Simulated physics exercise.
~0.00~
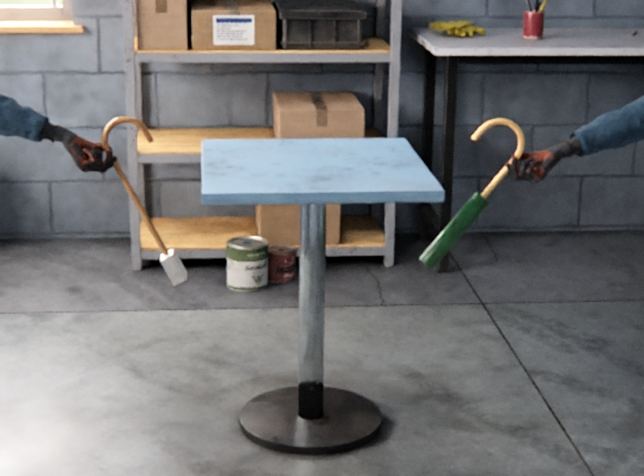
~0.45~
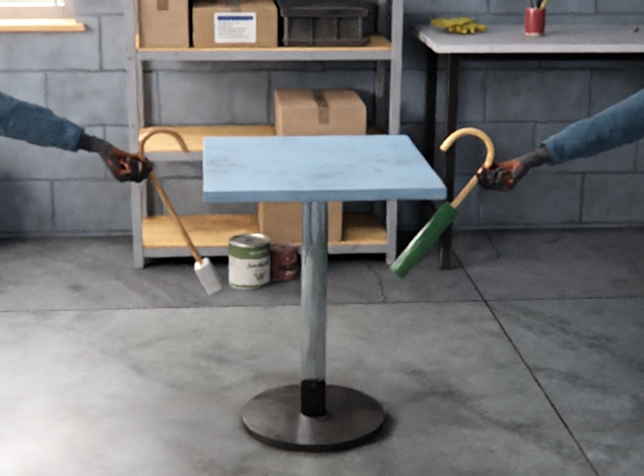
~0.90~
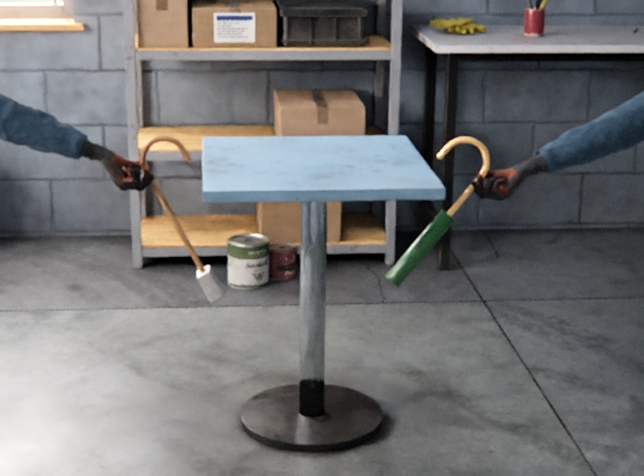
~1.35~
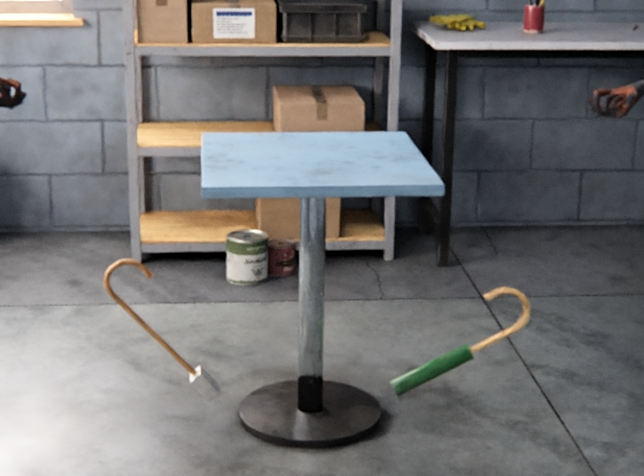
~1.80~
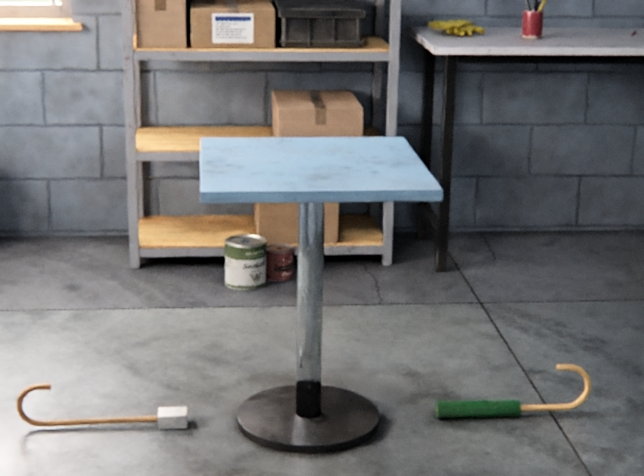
In a workshop, two hands bringing a hooked white brush and green umbrella to a blue table's edges, releasing both, which fall to the floor.
